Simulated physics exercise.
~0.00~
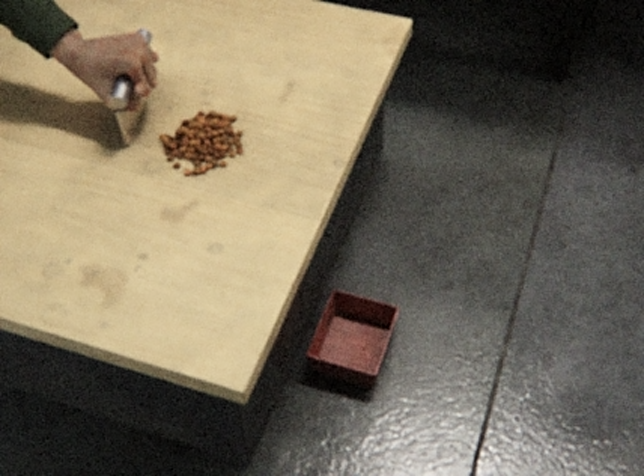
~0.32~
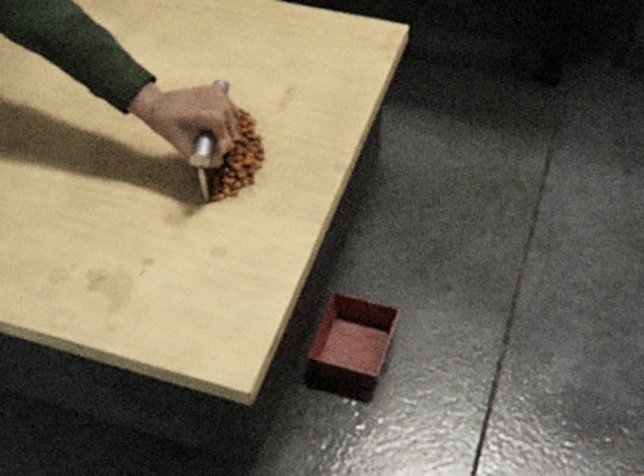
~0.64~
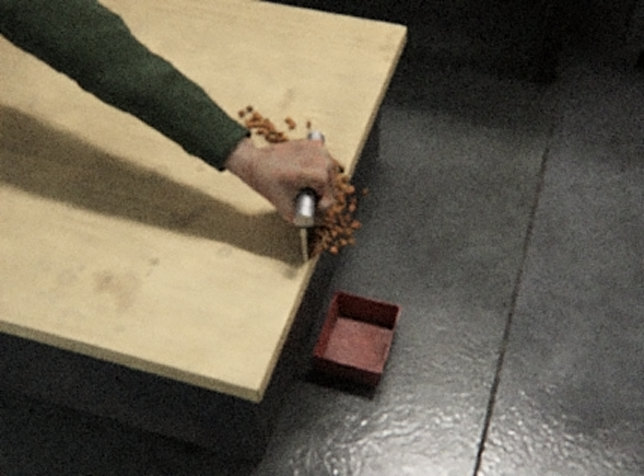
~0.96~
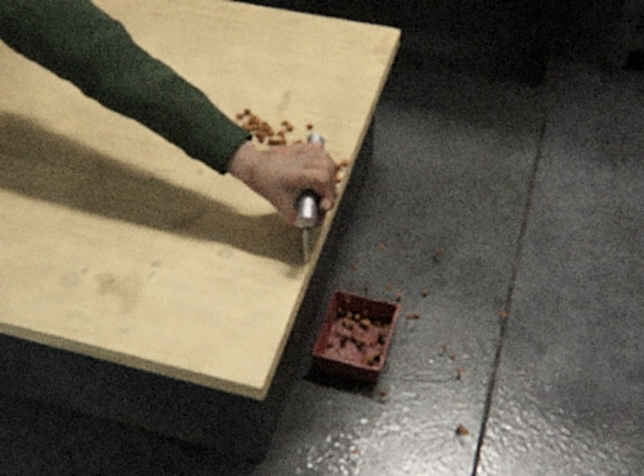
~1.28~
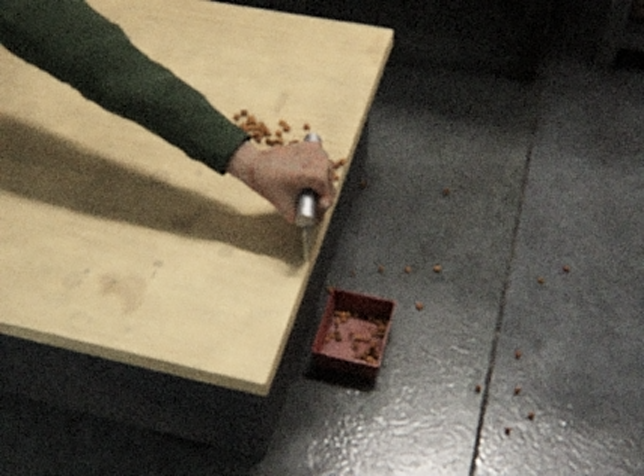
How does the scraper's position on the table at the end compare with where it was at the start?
At the start the scraper is well in on the tabletop, to the left of the pile. By the end it is farther right and lower in the view, at the table's right edge.
